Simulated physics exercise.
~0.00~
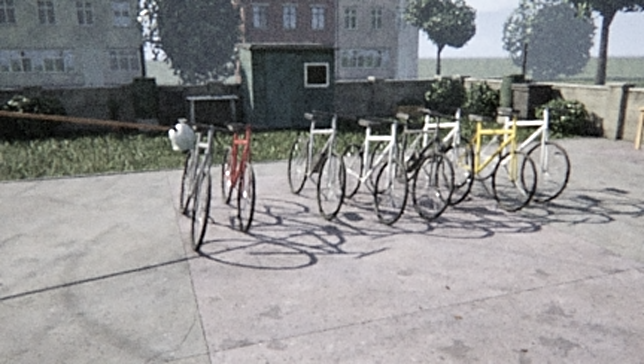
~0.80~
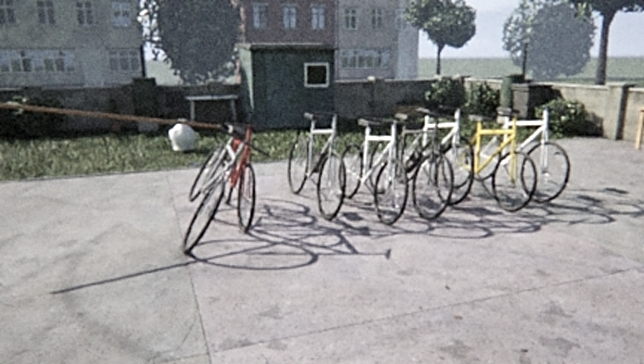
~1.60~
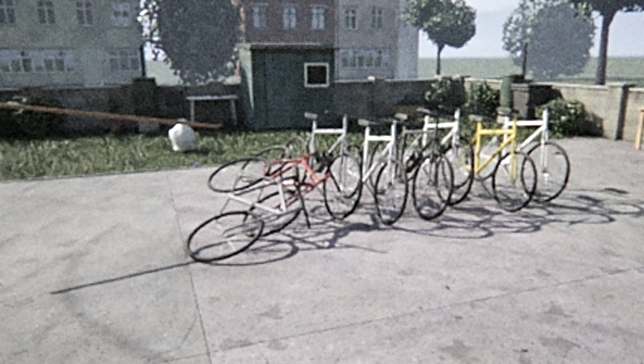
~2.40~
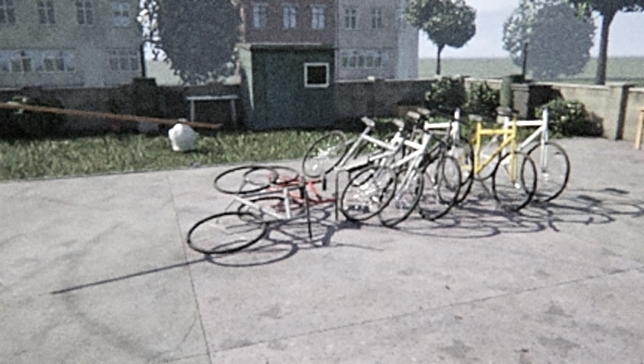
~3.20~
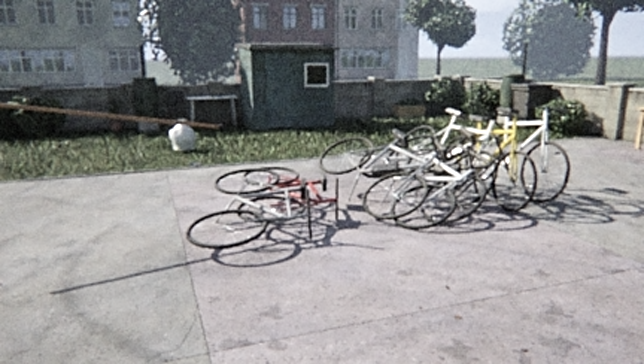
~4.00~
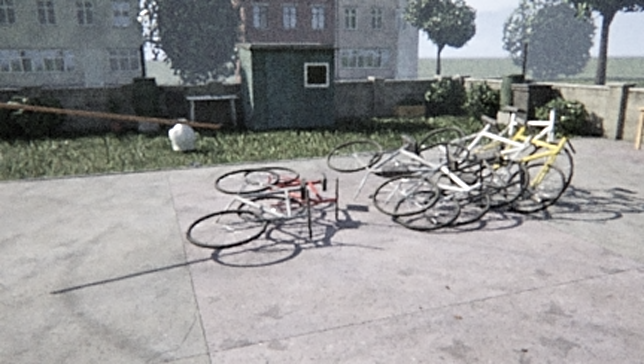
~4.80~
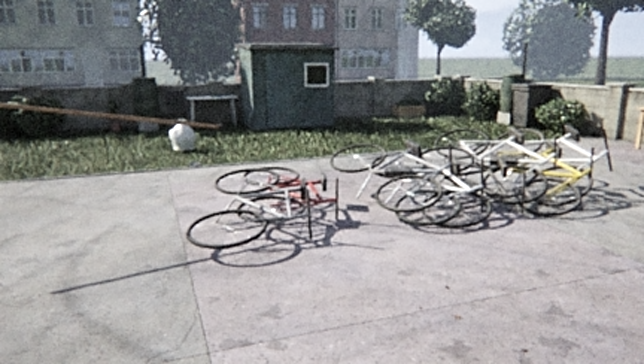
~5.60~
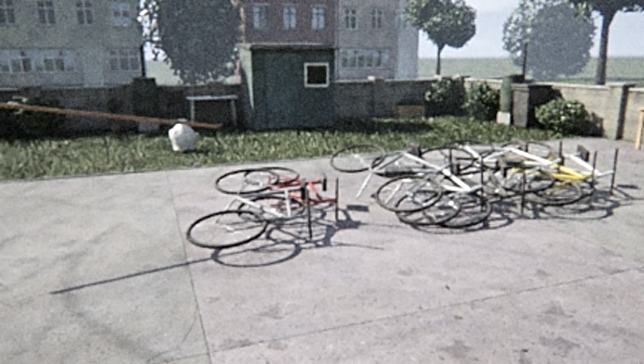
In a paved yard beside a strip of grass, a pole with a pale, rounded end knocked the leftmost bicycle into the red one, and the row toppled rightward one after another, the yellow one included, until every bike lay fallen.
